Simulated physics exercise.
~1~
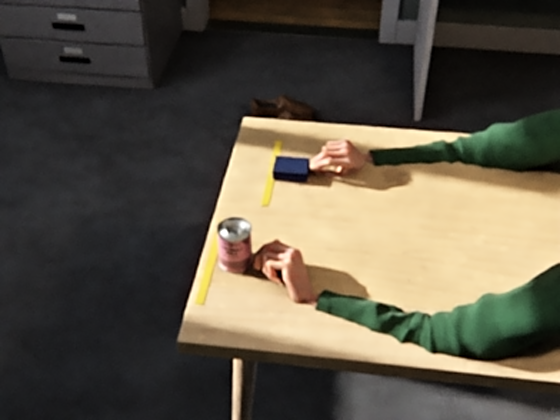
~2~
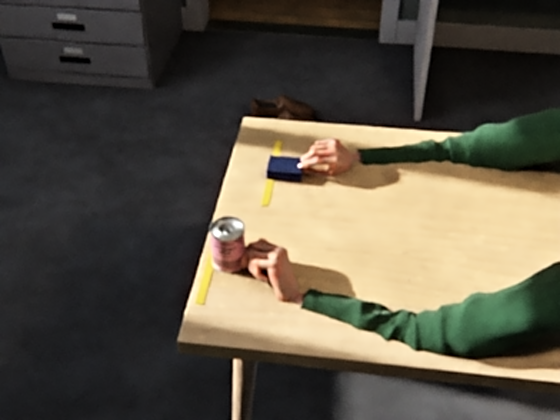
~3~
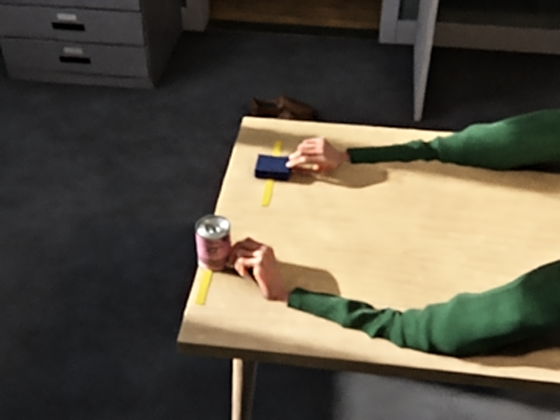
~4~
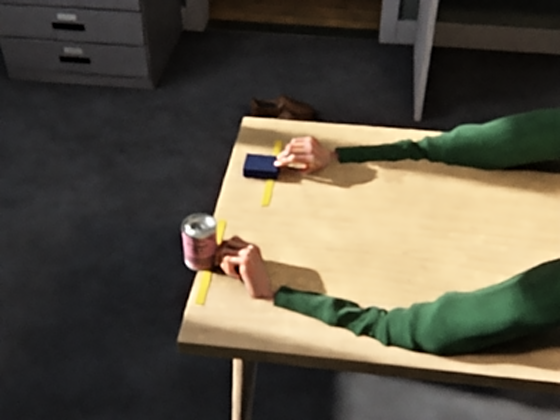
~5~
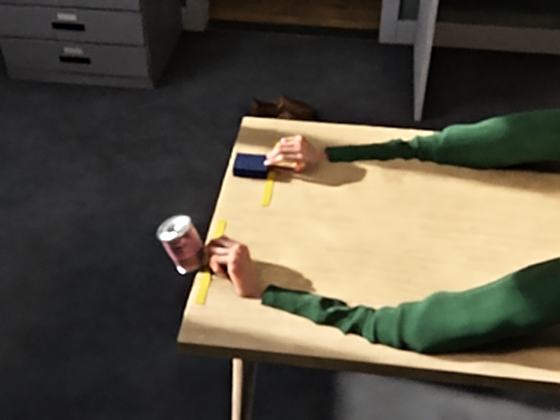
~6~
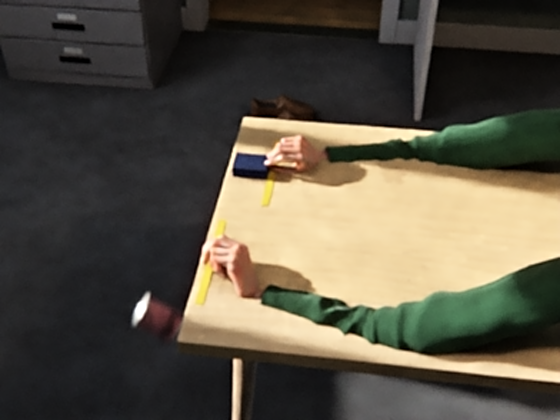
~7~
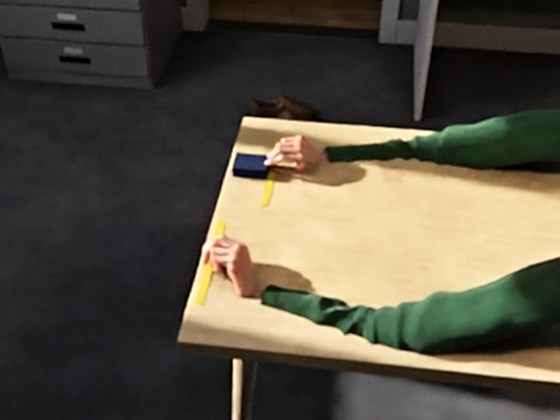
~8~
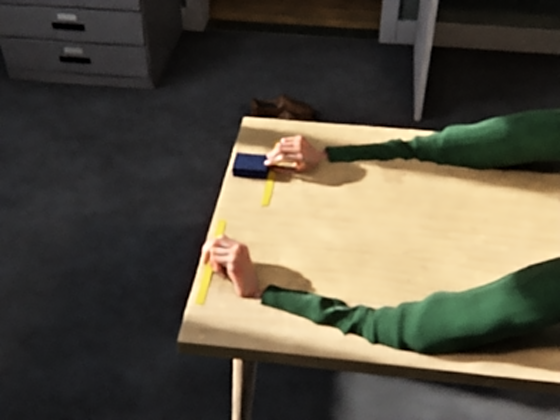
In a room with a dark floor and grey drawers at the upper left, a pale wooden table is seen from above at an angle. Two hands in green sleeves reach in from the right, one behind a dark blue block at the far strip of yellow tape, the other behind a pinkish can near the closer strip. Both hands push leftward together, sliding the objects toward the table's left edge. The can tips over the edge and drops out of sight. The block stops just past its tape and remains on the table, with both hands still.
